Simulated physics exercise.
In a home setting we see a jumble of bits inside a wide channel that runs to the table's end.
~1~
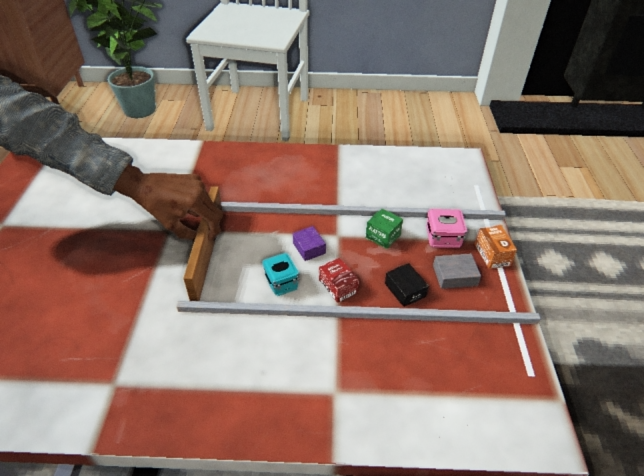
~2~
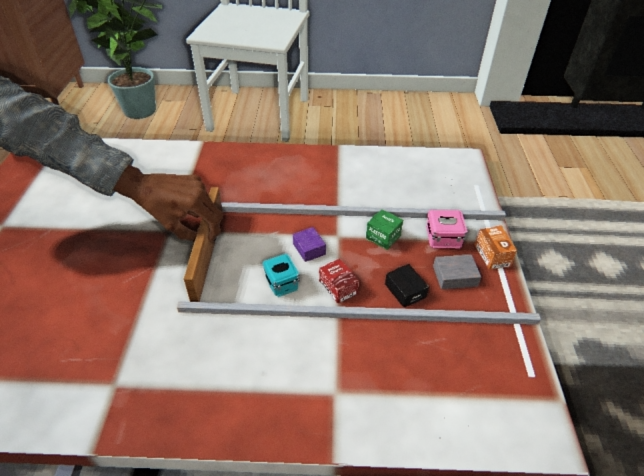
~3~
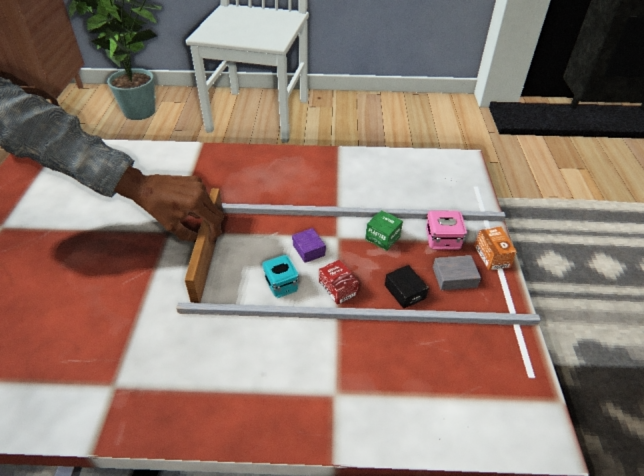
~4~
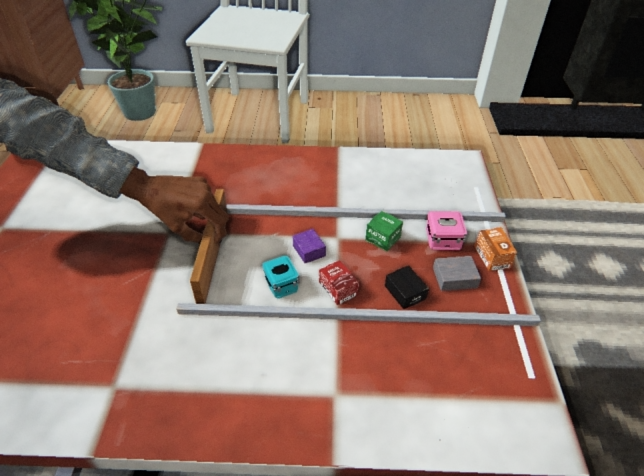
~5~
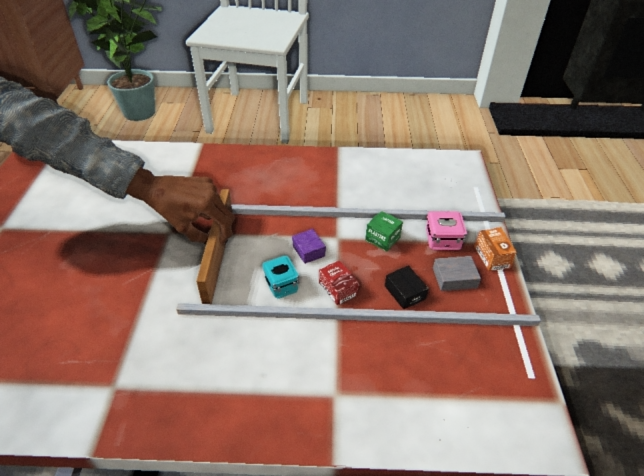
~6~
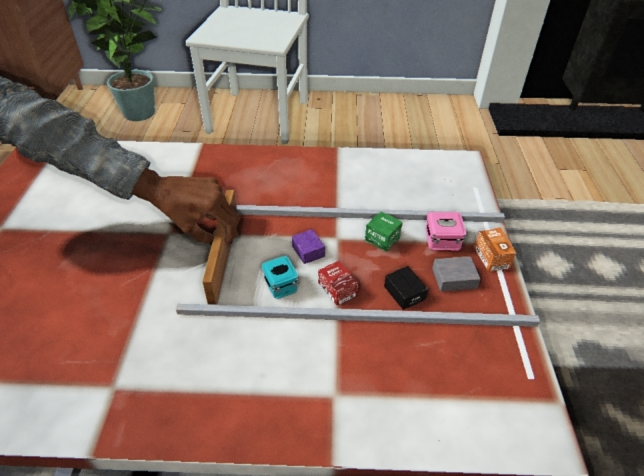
In a home, on a red and white checkered table, small colourful boxes and blocks lie scattered between two grey rails, with an orange box by a white line. A hand at the left holds a wooden board upright and slides it slightly right, still short of the unmoving pieces.
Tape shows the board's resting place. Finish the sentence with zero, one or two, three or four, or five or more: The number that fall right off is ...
The number that fall right off is five or more.
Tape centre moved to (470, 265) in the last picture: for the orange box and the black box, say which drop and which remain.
The orange box slips off and the black box slips off.
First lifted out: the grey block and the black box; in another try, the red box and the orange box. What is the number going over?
First try: 3 fallen; other try: 3.
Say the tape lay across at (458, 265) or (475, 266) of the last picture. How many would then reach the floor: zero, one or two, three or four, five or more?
Going through them one at a time, I'd put it at 1 or 2 and then one or two.
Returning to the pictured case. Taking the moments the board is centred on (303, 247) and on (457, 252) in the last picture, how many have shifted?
One spot: 3. Other spot: 8.
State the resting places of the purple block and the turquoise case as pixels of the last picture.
For the purple block it's (510, 256), and for the turquoise case it's (525, 291).
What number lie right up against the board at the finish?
The answer is 3.
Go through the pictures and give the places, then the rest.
Orange box (495, 247); grey block (456, 271); pink case (445, 228); board (205, 241); tape (499, 264), in the first frame.
Grey block (457, 272); black box (407, 285), in the second frame.
Pink case (445, 230); purple block (309, 245), in the third frame.
Orange box (495, 249); board (211, 244), in the fourth frame.
Grey block (456, 273); red box (338, 282), in the fifth frame.
Orange box (494, 250); grey block (456, 274); pink case (445, 231); board (222, 245); tape (498, 266), in the sixth frame.
Early on, none off yet; orange box at rest near (494, 250); grey block at rest near (456, 274); pink case at rest near (445, 231).
A while later, none off yet; orange box travelled a little near (501, 243); grey block travelled about its own width near (491, 269); pink case travelled a little near (455, 232).
Finally, the number that fall off is five or more; lost, red box, black box, pink case, grey block and orange box.
